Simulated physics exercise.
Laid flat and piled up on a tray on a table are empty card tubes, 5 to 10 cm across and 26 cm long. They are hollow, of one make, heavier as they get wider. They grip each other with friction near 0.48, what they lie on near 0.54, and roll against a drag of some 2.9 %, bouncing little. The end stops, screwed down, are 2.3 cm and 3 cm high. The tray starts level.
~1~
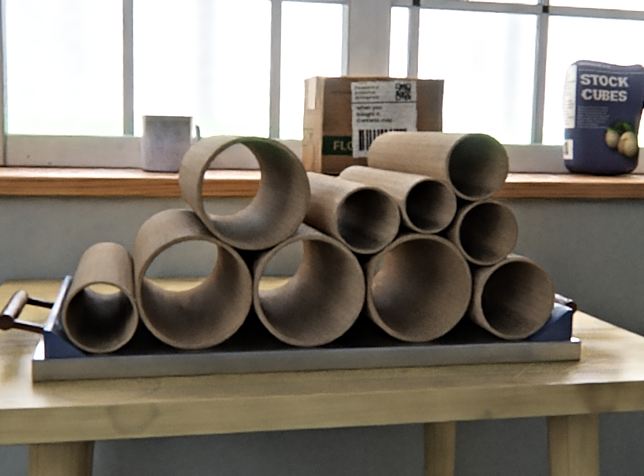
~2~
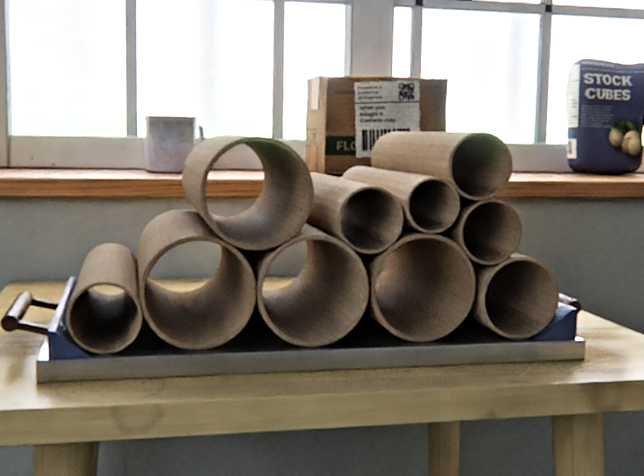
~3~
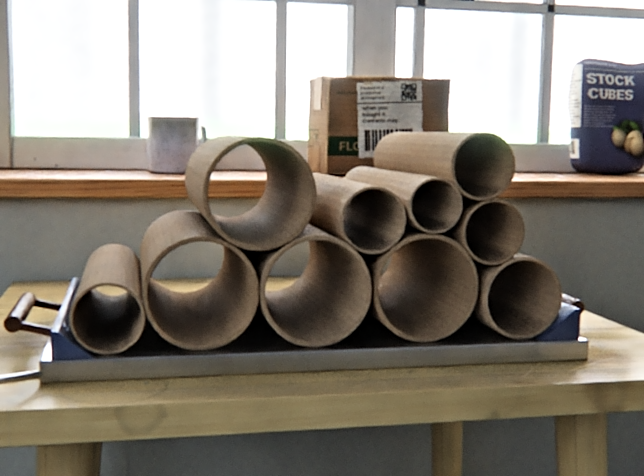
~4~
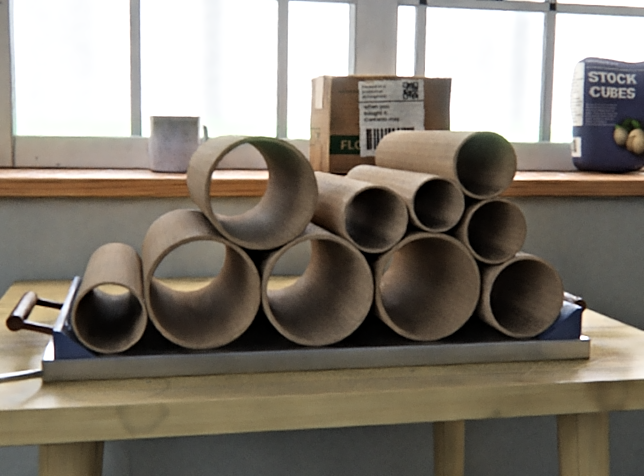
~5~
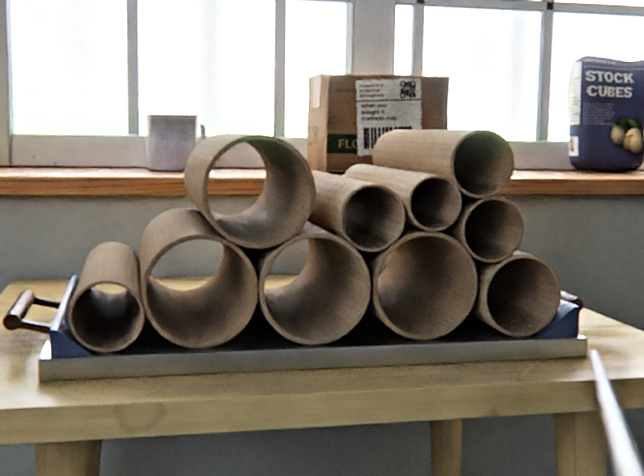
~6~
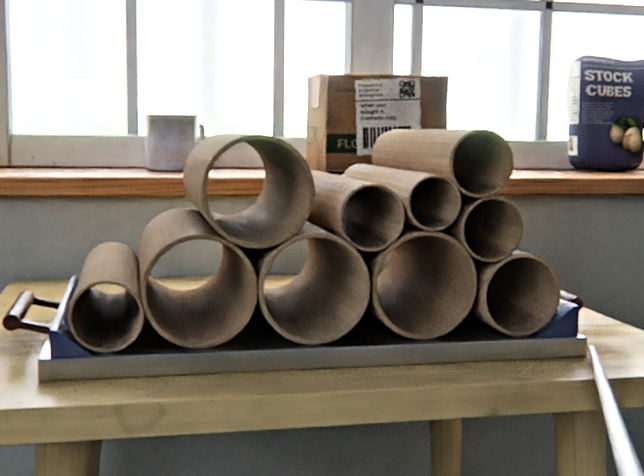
On a wooden table below a window, a pile of hollow cardboard tubes rests unmoving on a tray as a thin pointer shows near the tray's left end, then near its right end, with the view shifting slightly.
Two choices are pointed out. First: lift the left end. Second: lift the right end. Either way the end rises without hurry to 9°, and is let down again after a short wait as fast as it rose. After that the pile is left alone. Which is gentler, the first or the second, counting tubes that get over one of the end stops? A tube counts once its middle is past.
The second: 0 against 1.
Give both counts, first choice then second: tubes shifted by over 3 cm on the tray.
With the first 1, with the second 0.
First choice, 1.41 s in, left end up 6°; 1 now displaced over 3 cm; 1 over the right wedge; the one last seen at (482, 164) 30 cm right and 22 cm down (moves measured on the tray).
First choice, at rest by 2.1 s, 1 moved over 3 cm; 1 over the right wedge; the one last seen at (482, 164) fallen off to the right; top of the pile 19 cm high, from 19 cm.
Second choice, 1.41 s in, right end up 6°; 0 now displaced over 3 cm; not one over the end stops.
Second choice, at rest by 2.1 s, 0 moved over 3 cm; not one over the end stops; top of the pile 19 cm high, from 19 cm.
